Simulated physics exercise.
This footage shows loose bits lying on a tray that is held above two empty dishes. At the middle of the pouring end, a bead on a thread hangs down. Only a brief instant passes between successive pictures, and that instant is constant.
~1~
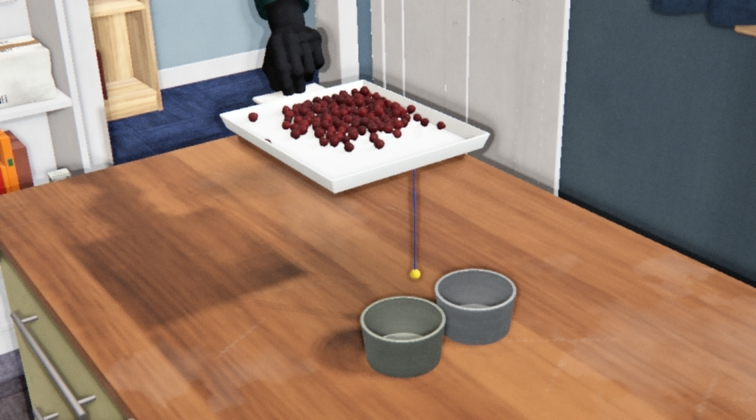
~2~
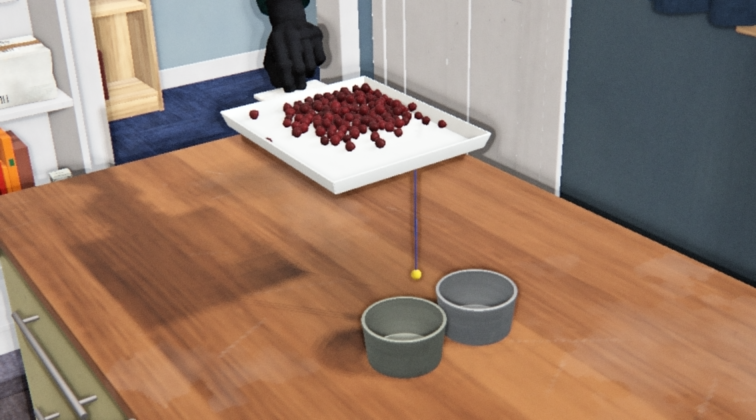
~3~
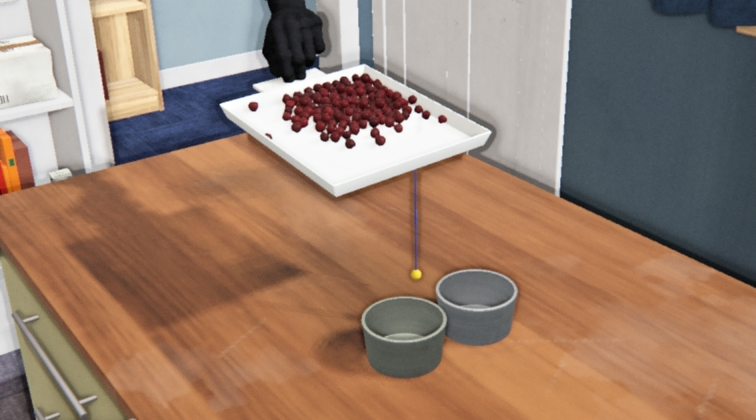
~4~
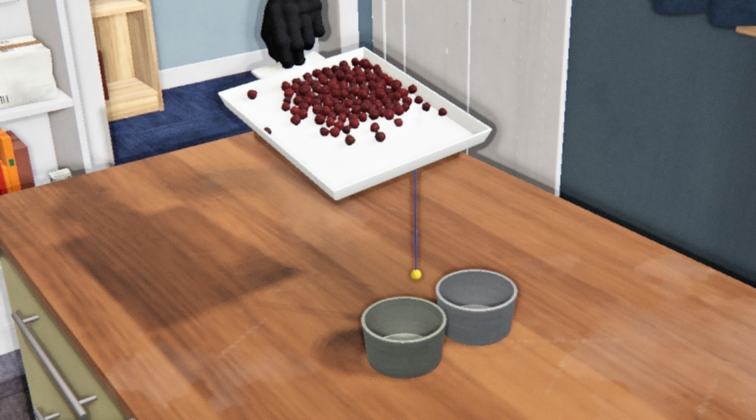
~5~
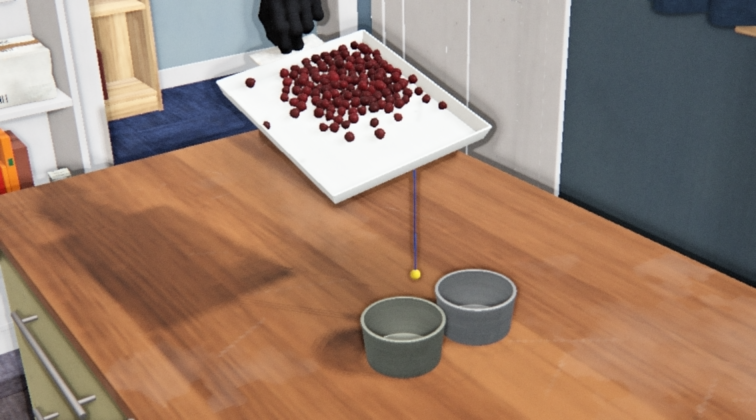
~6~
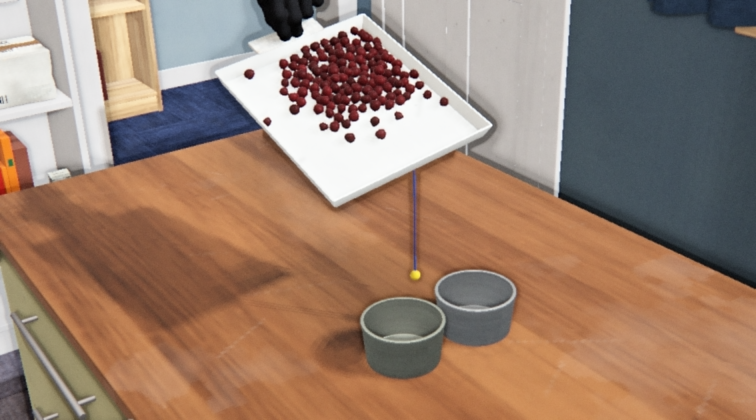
A black-gloved hand gradually tilts a white tray of dark red berries above two empty dishes.
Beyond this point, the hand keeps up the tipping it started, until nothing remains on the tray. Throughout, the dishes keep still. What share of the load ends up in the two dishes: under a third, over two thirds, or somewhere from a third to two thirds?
Under a third.
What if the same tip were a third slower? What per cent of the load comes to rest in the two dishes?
Close to 30 in a hundred.
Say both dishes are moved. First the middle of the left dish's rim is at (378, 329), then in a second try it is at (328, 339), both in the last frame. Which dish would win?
The first setup gives the one at left, the second setup gives the one at left.
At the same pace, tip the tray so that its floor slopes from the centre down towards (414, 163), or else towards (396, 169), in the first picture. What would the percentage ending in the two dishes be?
Respectively 50 and 50 in a hundred.
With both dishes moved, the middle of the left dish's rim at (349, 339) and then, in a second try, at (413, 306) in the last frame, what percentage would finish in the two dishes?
Trial 1 50%, trial 2 10%.
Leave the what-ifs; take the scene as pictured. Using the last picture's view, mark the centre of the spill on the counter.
Near (347, 401).
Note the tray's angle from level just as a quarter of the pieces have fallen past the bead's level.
Angle reached: About 70°.
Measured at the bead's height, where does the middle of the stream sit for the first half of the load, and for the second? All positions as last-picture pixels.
(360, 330), then (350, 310).
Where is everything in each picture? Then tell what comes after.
The first picture shows corners of the pouring end (334, 178) and (482, 133), level; middle of the load (348, 111), dried cherries; left dish (428, 352); right dish (501, 320); bead on its thread (415, 274).
The second picture shows corners of the pouring end (335, 179) and (483, 133), level; middle of the load (349, 109).
The third picture shows corners of the pouring end (336, 182) and (484, 131), tipped barely, lowest at the left corner; middle of the load (349, 101).
The fourth picture shows corners of the pouring end (336, 186) and (484, 129), tipped a little, lowest at the left corner; middle of the load (349, 91).
The fifth picture shows corners of the pouring end (335, 191) and (484, 126), tipped clearly, lowest at the left corner; middle of the load (348, 80).
The sixth picture shows corners of the pouring end (335, 195) and (485, 124), tipped clearly, lowest at the left corner; middle of the load (349, 73), roughly a quarter on the move; left dish (428, 353); right dish (501, 321).
Just after the last frame, tray tipped steeply; roughly half on the tray; just a few in the left dish; just a few outside both; roughly half in the air.
A moment on, tray tipped past a quarter turn; just a few on the tray; roughly a quarter in the left dish; roughly two thirds outside both; about a tenth in the air.
Further on, tray tipped past a quarter turn; roughly a quarter in the left dish; the larger part outside both.
When it is over, tray tipped past a quarter turn; roughly a quarter in the left dish; not one in the right dish; the larger part outside both.
